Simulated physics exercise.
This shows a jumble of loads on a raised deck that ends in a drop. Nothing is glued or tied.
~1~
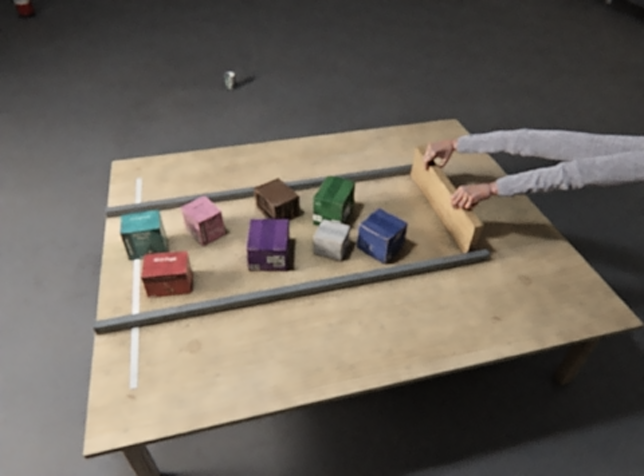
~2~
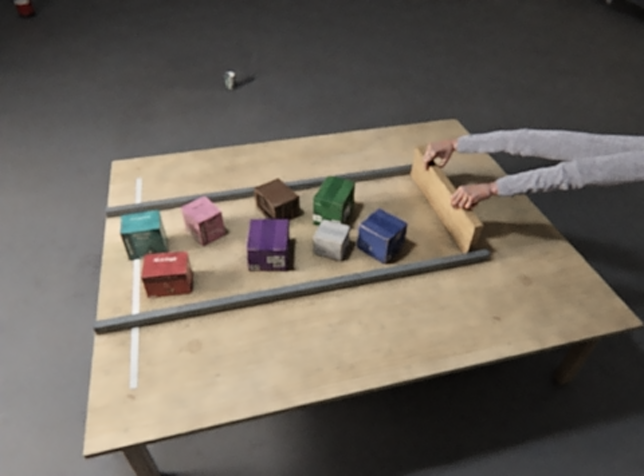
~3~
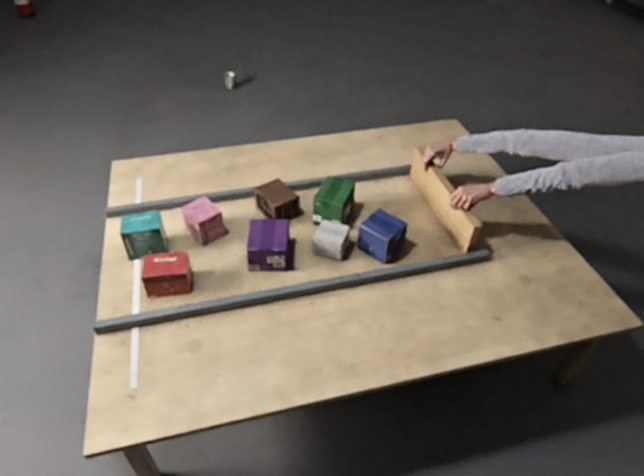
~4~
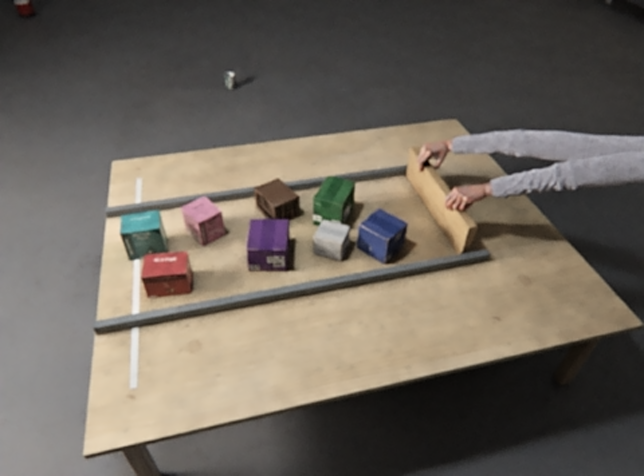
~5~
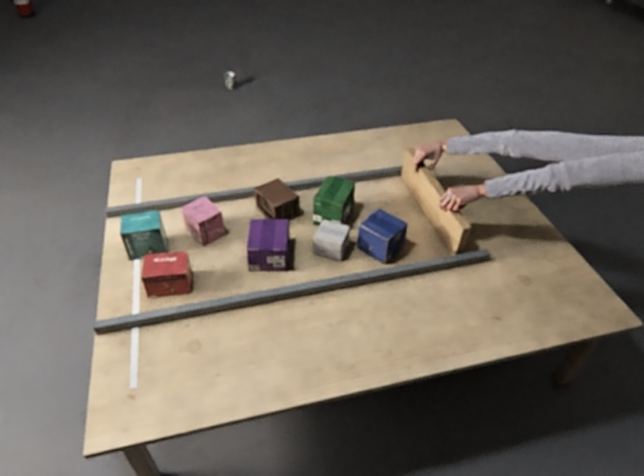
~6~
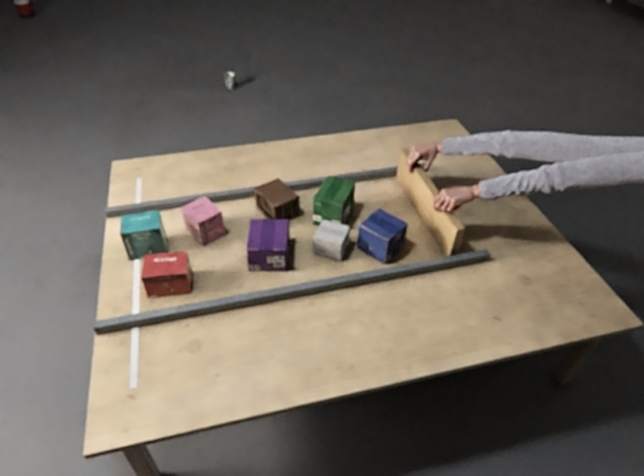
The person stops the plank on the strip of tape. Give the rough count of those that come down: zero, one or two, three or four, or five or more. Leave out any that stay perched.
Here the number that fall off is five or more.
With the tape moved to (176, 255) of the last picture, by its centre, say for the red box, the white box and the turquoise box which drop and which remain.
The red box is lost, the white box is kept, the turquoise box comes down.
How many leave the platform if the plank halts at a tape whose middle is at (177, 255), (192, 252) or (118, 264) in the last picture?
Try by try, 3, 1 and 8.
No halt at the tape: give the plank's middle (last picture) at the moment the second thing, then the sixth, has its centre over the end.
First at (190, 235), next at (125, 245).
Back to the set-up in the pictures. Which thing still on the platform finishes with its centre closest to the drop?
The brown crate ends nearest.
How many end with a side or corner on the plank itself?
It touches 3.
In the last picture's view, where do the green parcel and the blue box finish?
First (116, 244), then (113, 276).
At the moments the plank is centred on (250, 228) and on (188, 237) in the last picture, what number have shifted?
At the one place 7, at the other 8.
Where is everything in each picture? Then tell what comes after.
In the first frame, turquoise box (144, 235); red box (168, 274); pink box (204, 221); plank (443, 197); tape (137, 261).
In the second frame, red box (168, 274); white box (332, 240).
In the third frame, pink box (204, 221); blue box (382, 236).
In the fourth frame, turquoise box (144, 235); purple parcel (269, 245).
In the fifth frame, red box (168, 274); green parcel (334, 203).
In the sixth frame, turquoise box (144, 235); red box (168, 274); pink box (204, 221); plank (427, 200); tape (137, 261).
Soon after, none off yet; turquoise box at rest near (144, 235); red box at rest near (168, 274); pink box at rest near (204, 221).
In the end, the number that fall off is five or more; gone, white box, purple parcel, pink box, red box and turquoise box.
